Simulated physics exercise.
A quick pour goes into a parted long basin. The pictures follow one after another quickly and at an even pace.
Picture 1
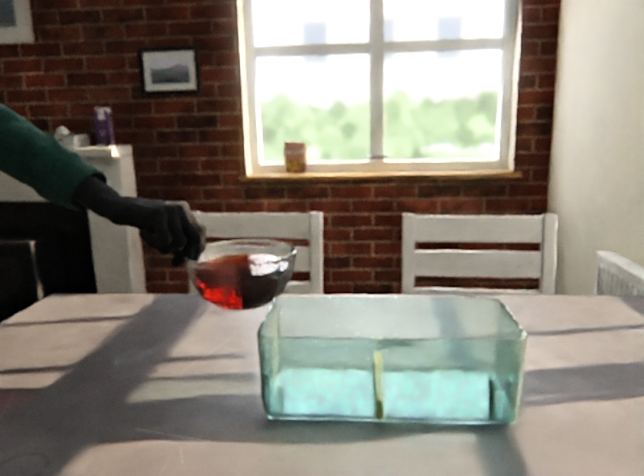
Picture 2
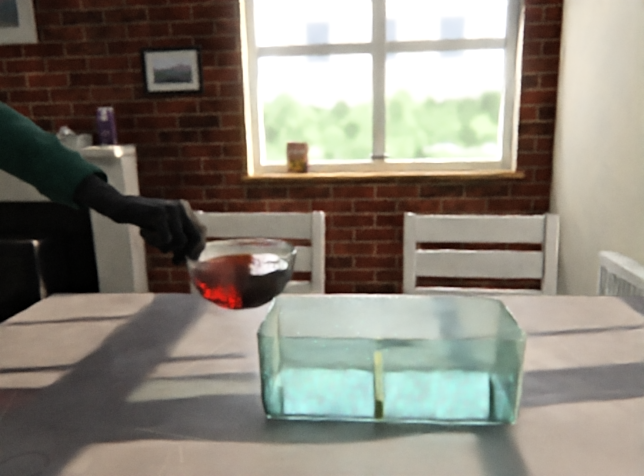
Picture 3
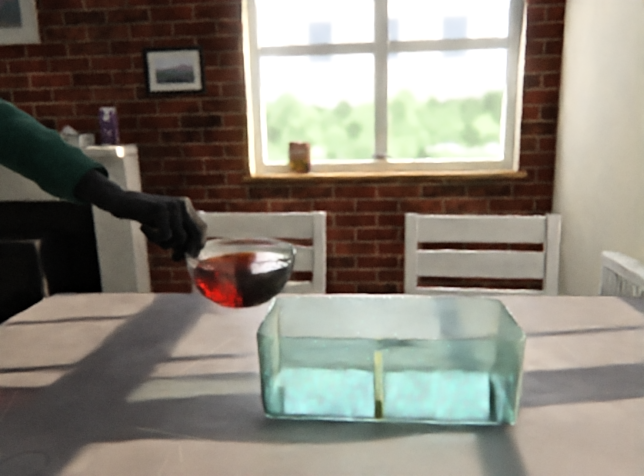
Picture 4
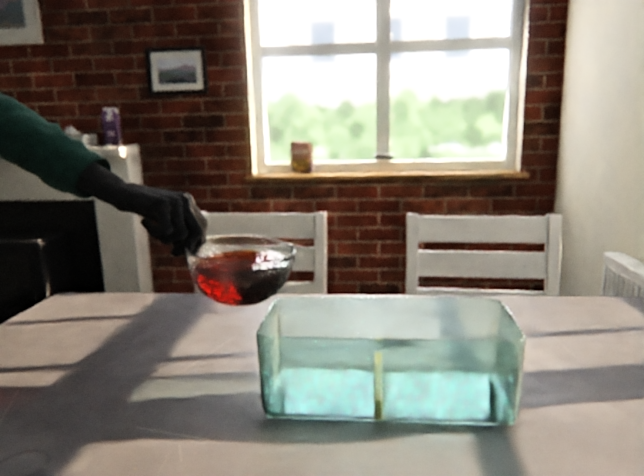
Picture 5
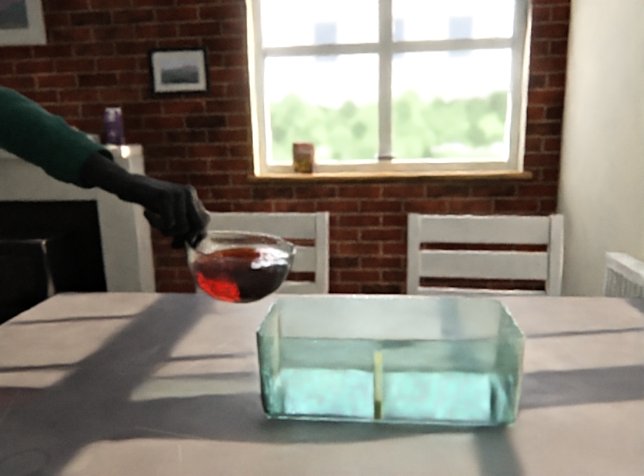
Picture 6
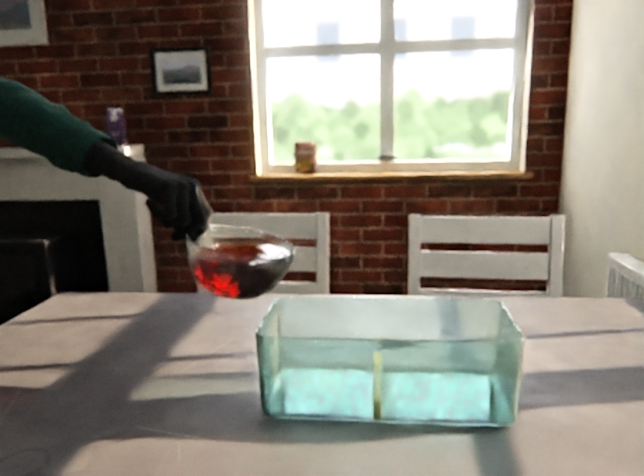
A gloved hand in a green sleeve slightly tilting a glass bowl of red liquid beside a divided clear basin on a table.
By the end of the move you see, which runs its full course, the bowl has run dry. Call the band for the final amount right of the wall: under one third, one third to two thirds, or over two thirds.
Band: One third to two thirds.
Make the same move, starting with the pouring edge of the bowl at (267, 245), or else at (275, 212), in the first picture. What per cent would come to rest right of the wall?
20 and 35 per cent.
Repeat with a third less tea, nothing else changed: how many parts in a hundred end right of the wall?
Something like 20 per cent, give or take.
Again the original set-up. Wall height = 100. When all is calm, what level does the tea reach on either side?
Left near 50; right near 40.
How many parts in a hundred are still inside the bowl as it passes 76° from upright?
Near 45 per cent.
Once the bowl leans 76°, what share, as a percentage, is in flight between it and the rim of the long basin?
Somewhere around 40 per cent of it.
A moment on, the bowl is tipped on its side and 47 per cent is still to pour, 12 is left of the wall and 0 right of it.
Next, the bowl is tipped right over and 0 per cent is still to pour, 48 is left of the wall and 46 right of it.
Then the bowl is tipped right over and 0 per cent is still to pour, 54 is left of the wall and 44 right of it.
Later the bowl is tipped right over and 0 per cent is still to pour, 53 is left of the wall and 45 right of it.
At rest 53 per cent lies left of the wall, 45 right of it and 2 outside.
